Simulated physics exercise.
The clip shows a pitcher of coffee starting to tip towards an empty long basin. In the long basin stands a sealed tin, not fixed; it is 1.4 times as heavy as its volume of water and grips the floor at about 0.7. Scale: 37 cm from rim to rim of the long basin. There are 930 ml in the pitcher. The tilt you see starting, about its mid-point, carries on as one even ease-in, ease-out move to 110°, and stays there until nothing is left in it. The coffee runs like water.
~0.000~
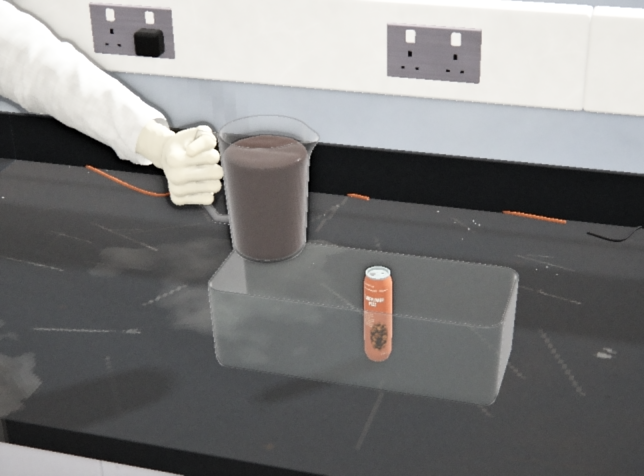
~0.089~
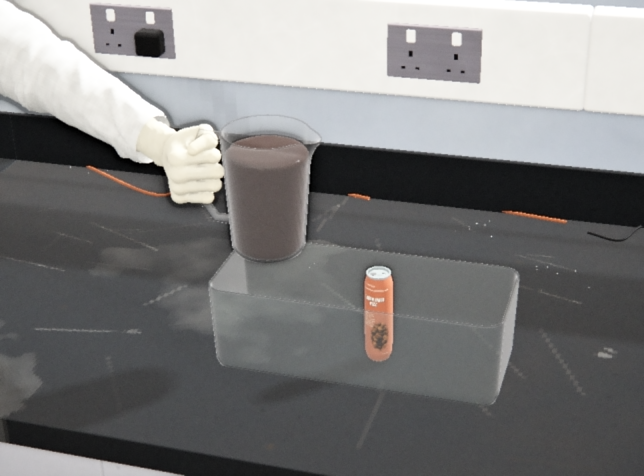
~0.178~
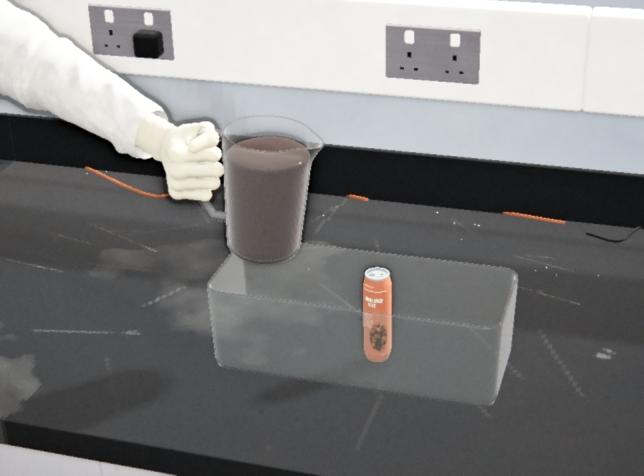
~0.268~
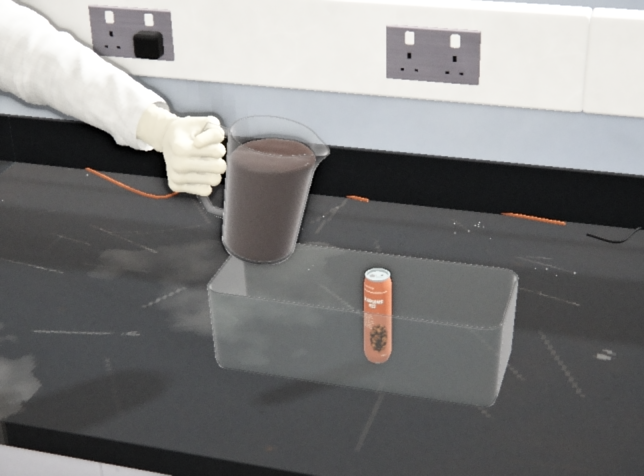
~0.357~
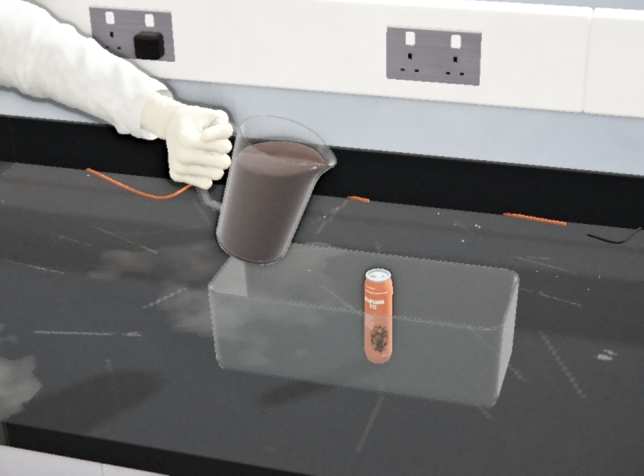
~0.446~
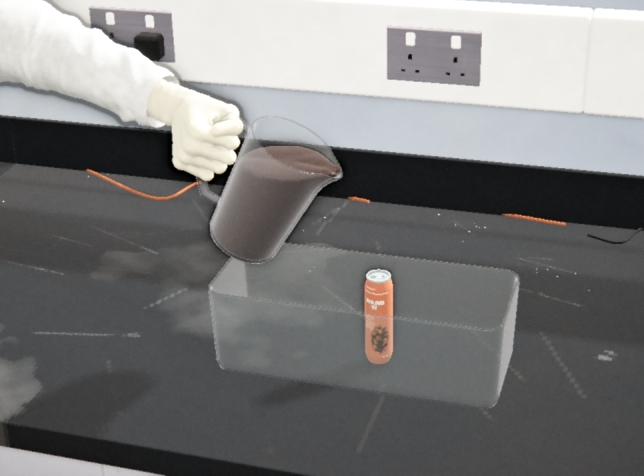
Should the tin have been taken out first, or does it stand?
It goes over.
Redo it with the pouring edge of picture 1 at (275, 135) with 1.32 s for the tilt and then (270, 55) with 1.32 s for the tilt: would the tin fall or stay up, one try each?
First it remains upright; then it remains upright.
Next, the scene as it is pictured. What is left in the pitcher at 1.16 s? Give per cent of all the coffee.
Some 20 per cent.
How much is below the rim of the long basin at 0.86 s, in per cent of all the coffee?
Near 12 in a hundred.
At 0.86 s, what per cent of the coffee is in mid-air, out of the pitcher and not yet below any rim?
Near 16 in a hundred.
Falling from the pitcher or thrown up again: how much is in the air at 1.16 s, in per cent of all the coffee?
Near 10 in a hundred.
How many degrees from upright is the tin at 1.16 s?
Near 5° from upright.
Then, 0.86 s in, the tilt is 80° and 72 per cent is still to pour; the tin stands where it began.
Then, 1.16 s in, the tilt is 106° and 21 per cent is still to pour; the tin leans 4°.
Then, 1.48 s in, the tilt is 110° and 1 per cent is still to pour; the tin lies on its side.
Then, 1.82 s in, the tilt is 110° and 0 per cent is still to pour; the tin lies on its side.
Finally, the tin lies on its side.
